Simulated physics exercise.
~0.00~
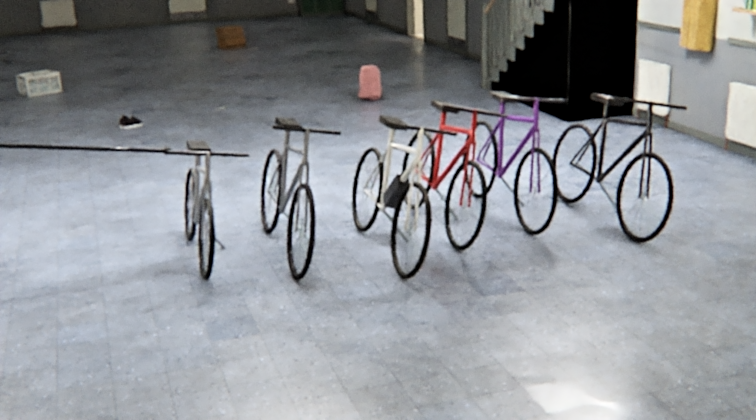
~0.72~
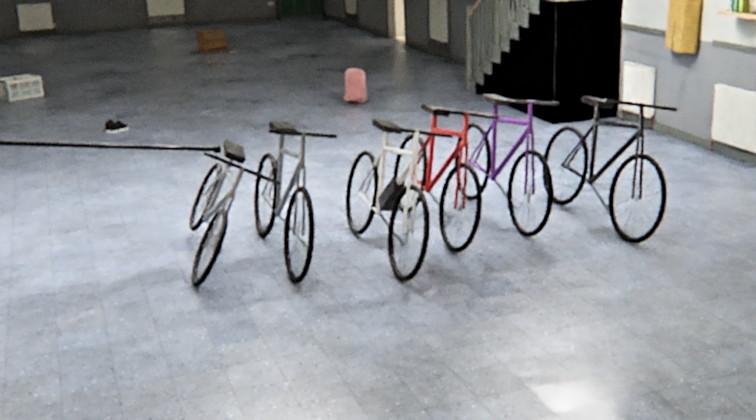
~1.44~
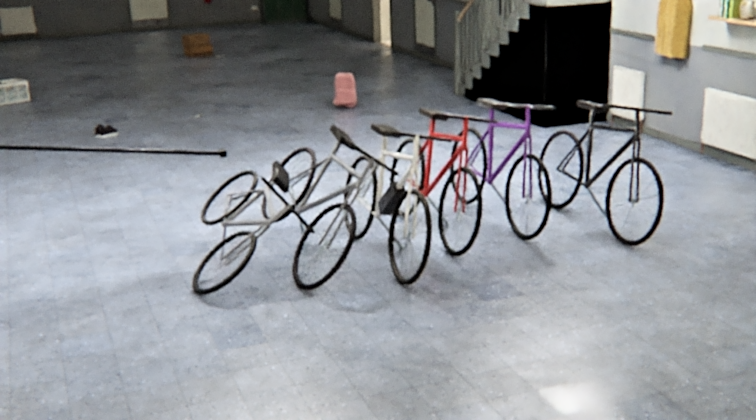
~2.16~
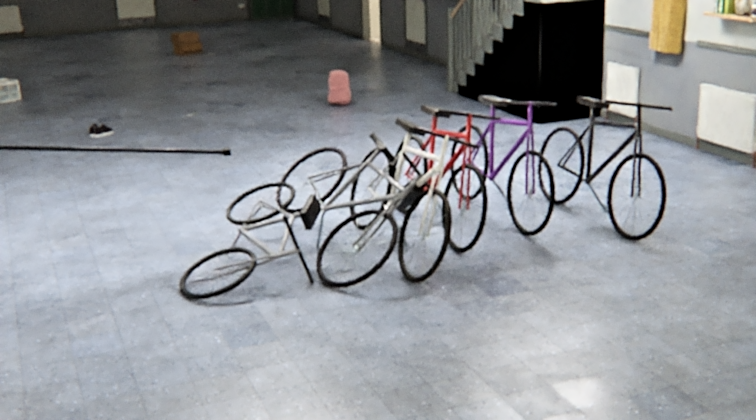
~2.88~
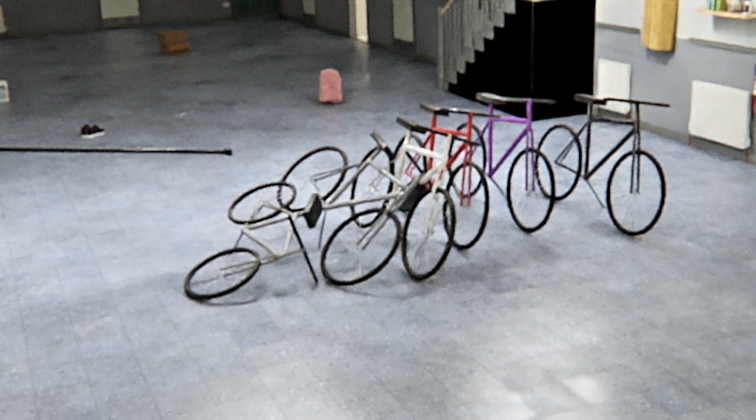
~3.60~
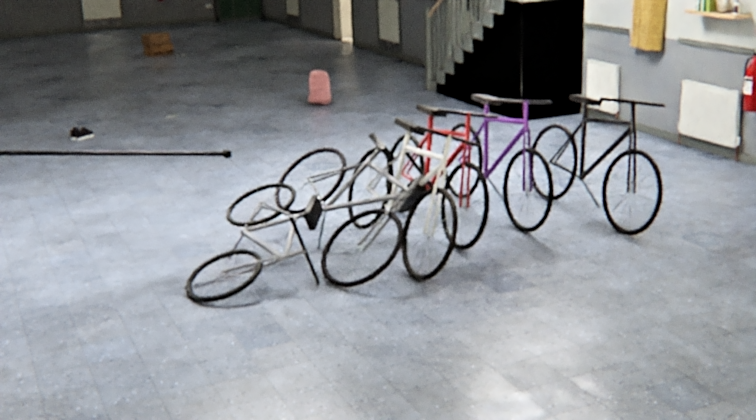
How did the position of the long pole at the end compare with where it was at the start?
It ended up further to the right. At the start its tip was up against the top of the upright leftmost bicycle, and by the end it reached past where that bicycle had stood and stayed there, with the bicycle toppled over.
